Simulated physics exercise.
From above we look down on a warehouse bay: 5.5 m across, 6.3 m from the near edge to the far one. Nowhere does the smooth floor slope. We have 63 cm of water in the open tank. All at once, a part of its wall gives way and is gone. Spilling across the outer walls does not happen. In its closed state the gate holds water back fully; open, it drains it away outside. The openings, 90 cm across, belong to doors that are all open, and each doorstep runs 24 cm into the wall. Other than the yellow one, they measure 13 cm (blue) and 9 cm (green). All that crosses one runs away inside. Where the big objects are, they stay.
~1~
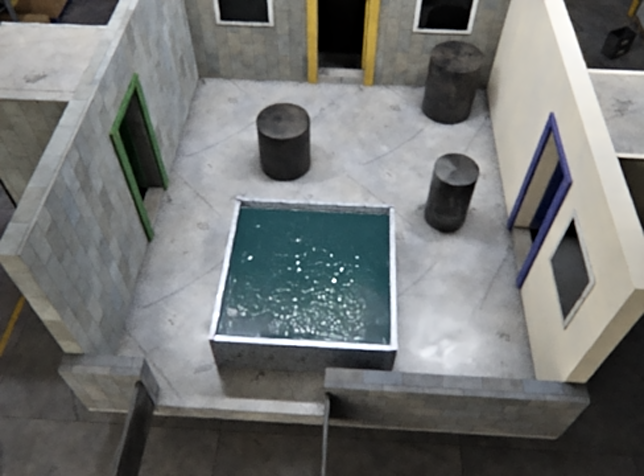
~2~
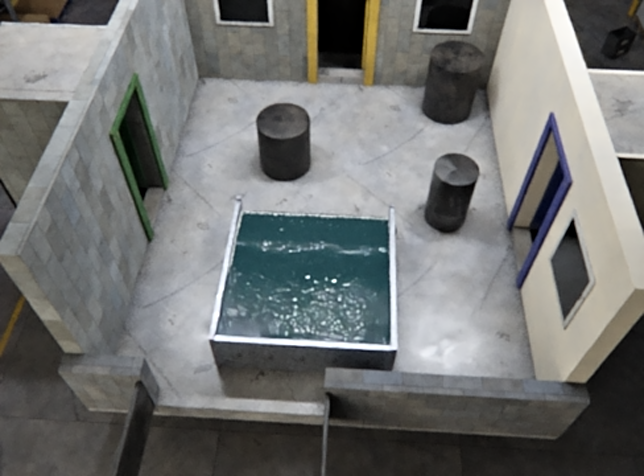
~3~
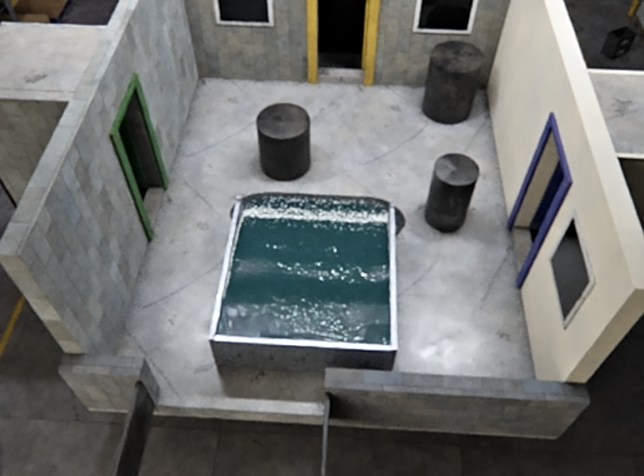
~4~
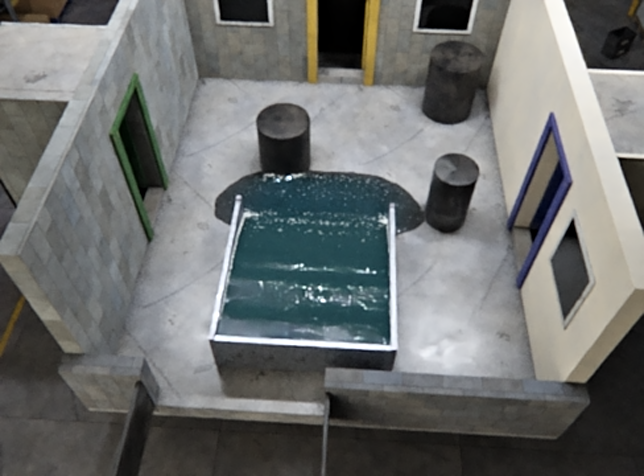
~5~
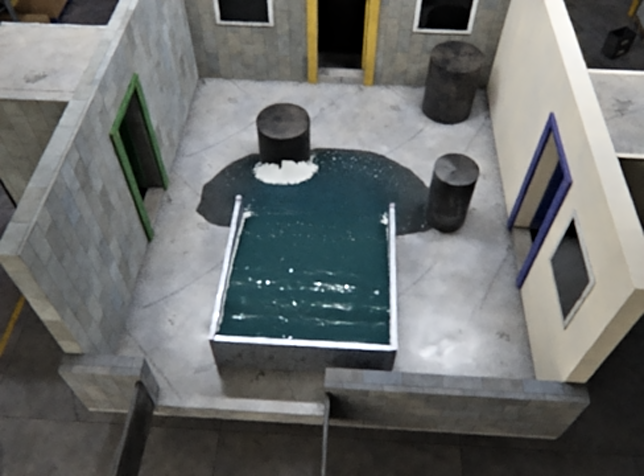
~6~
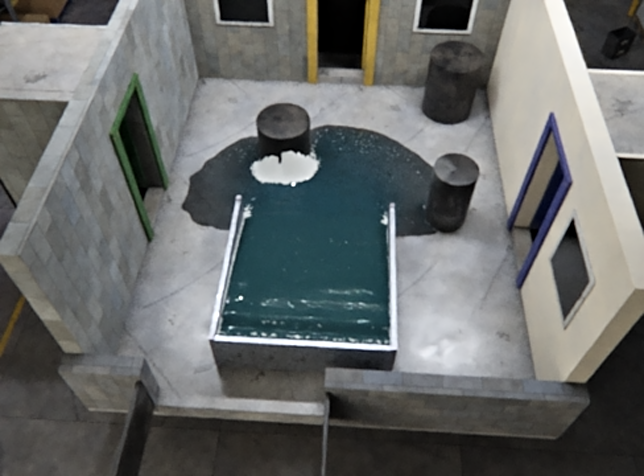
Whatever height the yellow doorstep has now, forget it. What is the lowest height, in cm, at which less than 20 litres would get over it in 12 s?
About 23 cm.
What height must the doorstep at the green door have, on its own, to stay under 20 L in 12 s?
For green: Close to 11.5 cm.
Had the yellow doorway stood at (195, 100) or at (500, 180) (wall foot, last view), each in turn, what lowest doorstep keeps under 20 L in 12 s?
Around 16 and 12.0 cm respectively.
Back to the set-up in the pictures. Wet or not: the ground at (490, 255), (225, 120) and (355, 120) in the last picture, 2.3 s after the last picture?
Spot one bone dry, spot two awash, spot three awash.
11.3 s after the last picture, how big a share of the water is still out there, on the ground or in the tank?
Roughly 82 in a hundred.
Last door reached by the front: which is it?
Answer: Blue door.
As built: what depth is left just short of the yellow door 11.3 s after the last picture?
7.0 cm.
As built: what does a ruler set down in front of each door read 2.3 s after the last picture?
In cm: Blue 0, green 12, yellow 25.
Then, 0.7 s after the last picture water covers 45 % of the floor, deepest (42 cm) near (289, 184); 25 cm at the yellow door, 7 litres in over its 16 cm doorstep.
Then, 2.3 s after the last picture water covers 60 % of the floor, deepest (35 cm) near (485, 107); 25 cm at the yellow door, 78 litres in over its 16 cm doorstep.
Then, 11.3 s after the last picture water covers 95 % of the floor, deepest (10 cm) near (213, 351); 7 cm at the yellow door, 99 litres in over its 16 cm doorstep.
At the yellow door as built, the water peaked near 27 cm, 1.3 s after the last picture.
Run again over the same 12 s with other heights there, 47 litres in over 20 cm, 6 litres over 27 cm. The limit of 20 litres is kept from about 23 cm up.
